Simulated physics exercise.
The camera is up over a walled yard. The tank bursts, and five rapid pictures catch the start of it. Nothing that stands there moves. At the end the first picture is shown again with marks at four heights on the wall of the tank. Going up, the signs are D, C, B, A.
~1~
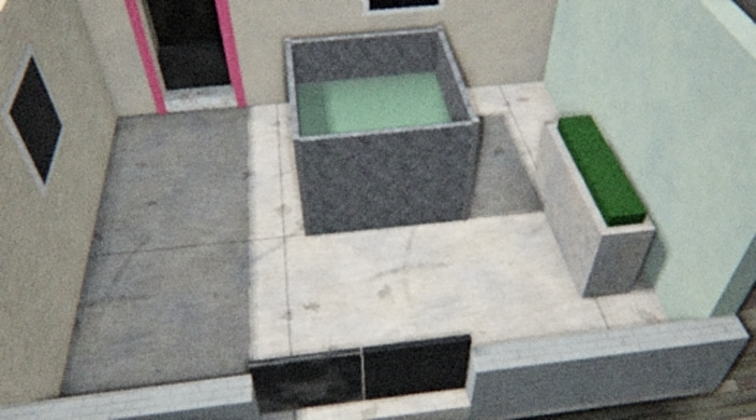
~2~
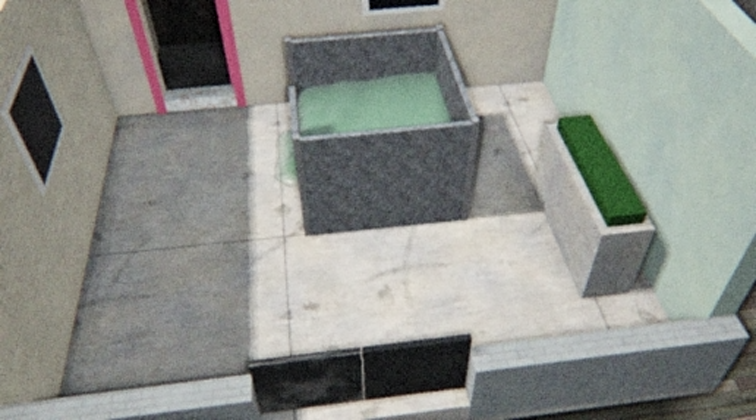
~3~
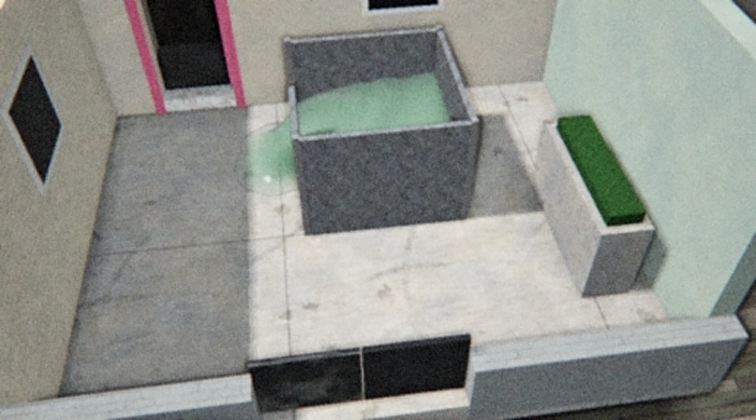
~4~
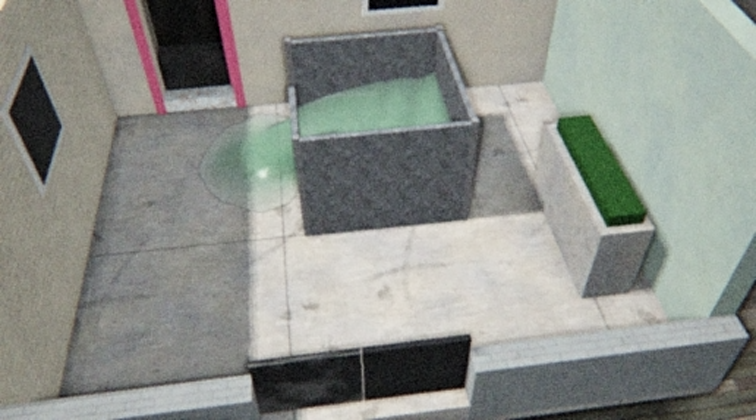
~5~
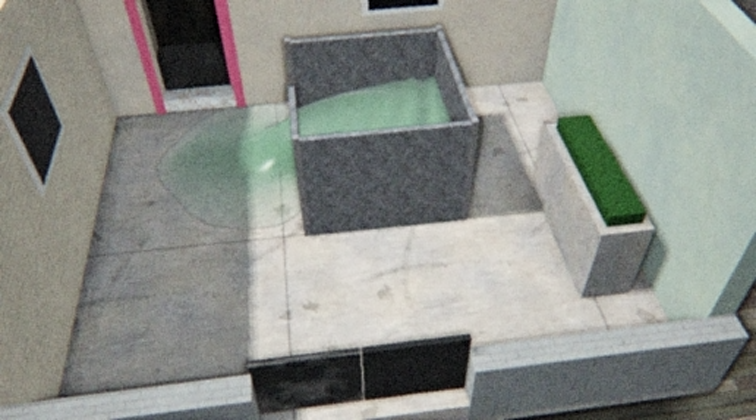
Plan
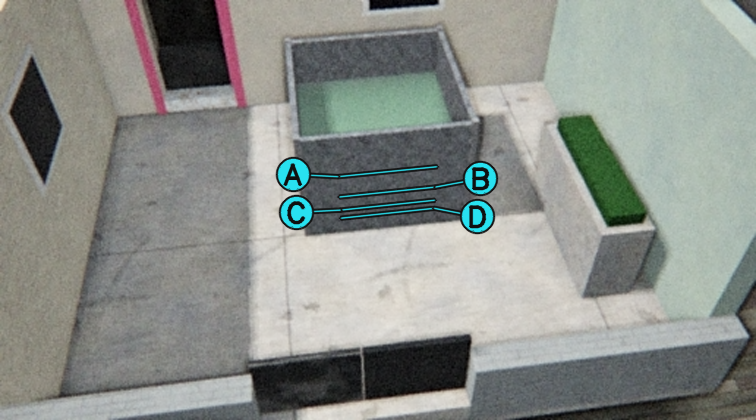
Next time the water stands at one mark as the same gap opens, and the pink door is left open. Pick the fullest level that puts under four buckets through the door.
The limit is B.
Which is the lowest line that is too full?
Here it is line A.
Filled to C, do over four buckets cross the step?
No.
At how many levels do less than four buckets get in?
Three.
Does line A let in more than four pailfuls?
Yes, that goes wrong.
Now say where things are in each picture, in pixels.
In the first picture, water in the tank at rest, its middle at (375, 120); foot of the pink doorway at (203, 109); shut gate at (362, 357).
In the second picture, water covers 1 % of the ground, its front hidden from here.
In the third picture, 4 % of the ground under water, visible out to (245, 178).
In the fourth picture, 7 % of the ground under water, visible out to (204, 169).
In the fifth picture, 13 % of the ground under water, visible out to (164, 166).
In cyan, A at (387, 171); B at (387, 192); C at (387, 205); D at (387, 213); from the bottom up D, C, B, A.
With A, about 11 bucketfuls get in.
With B, a bucket or two gets in.
With C, nothing gets over.
With D, nothing gets over.
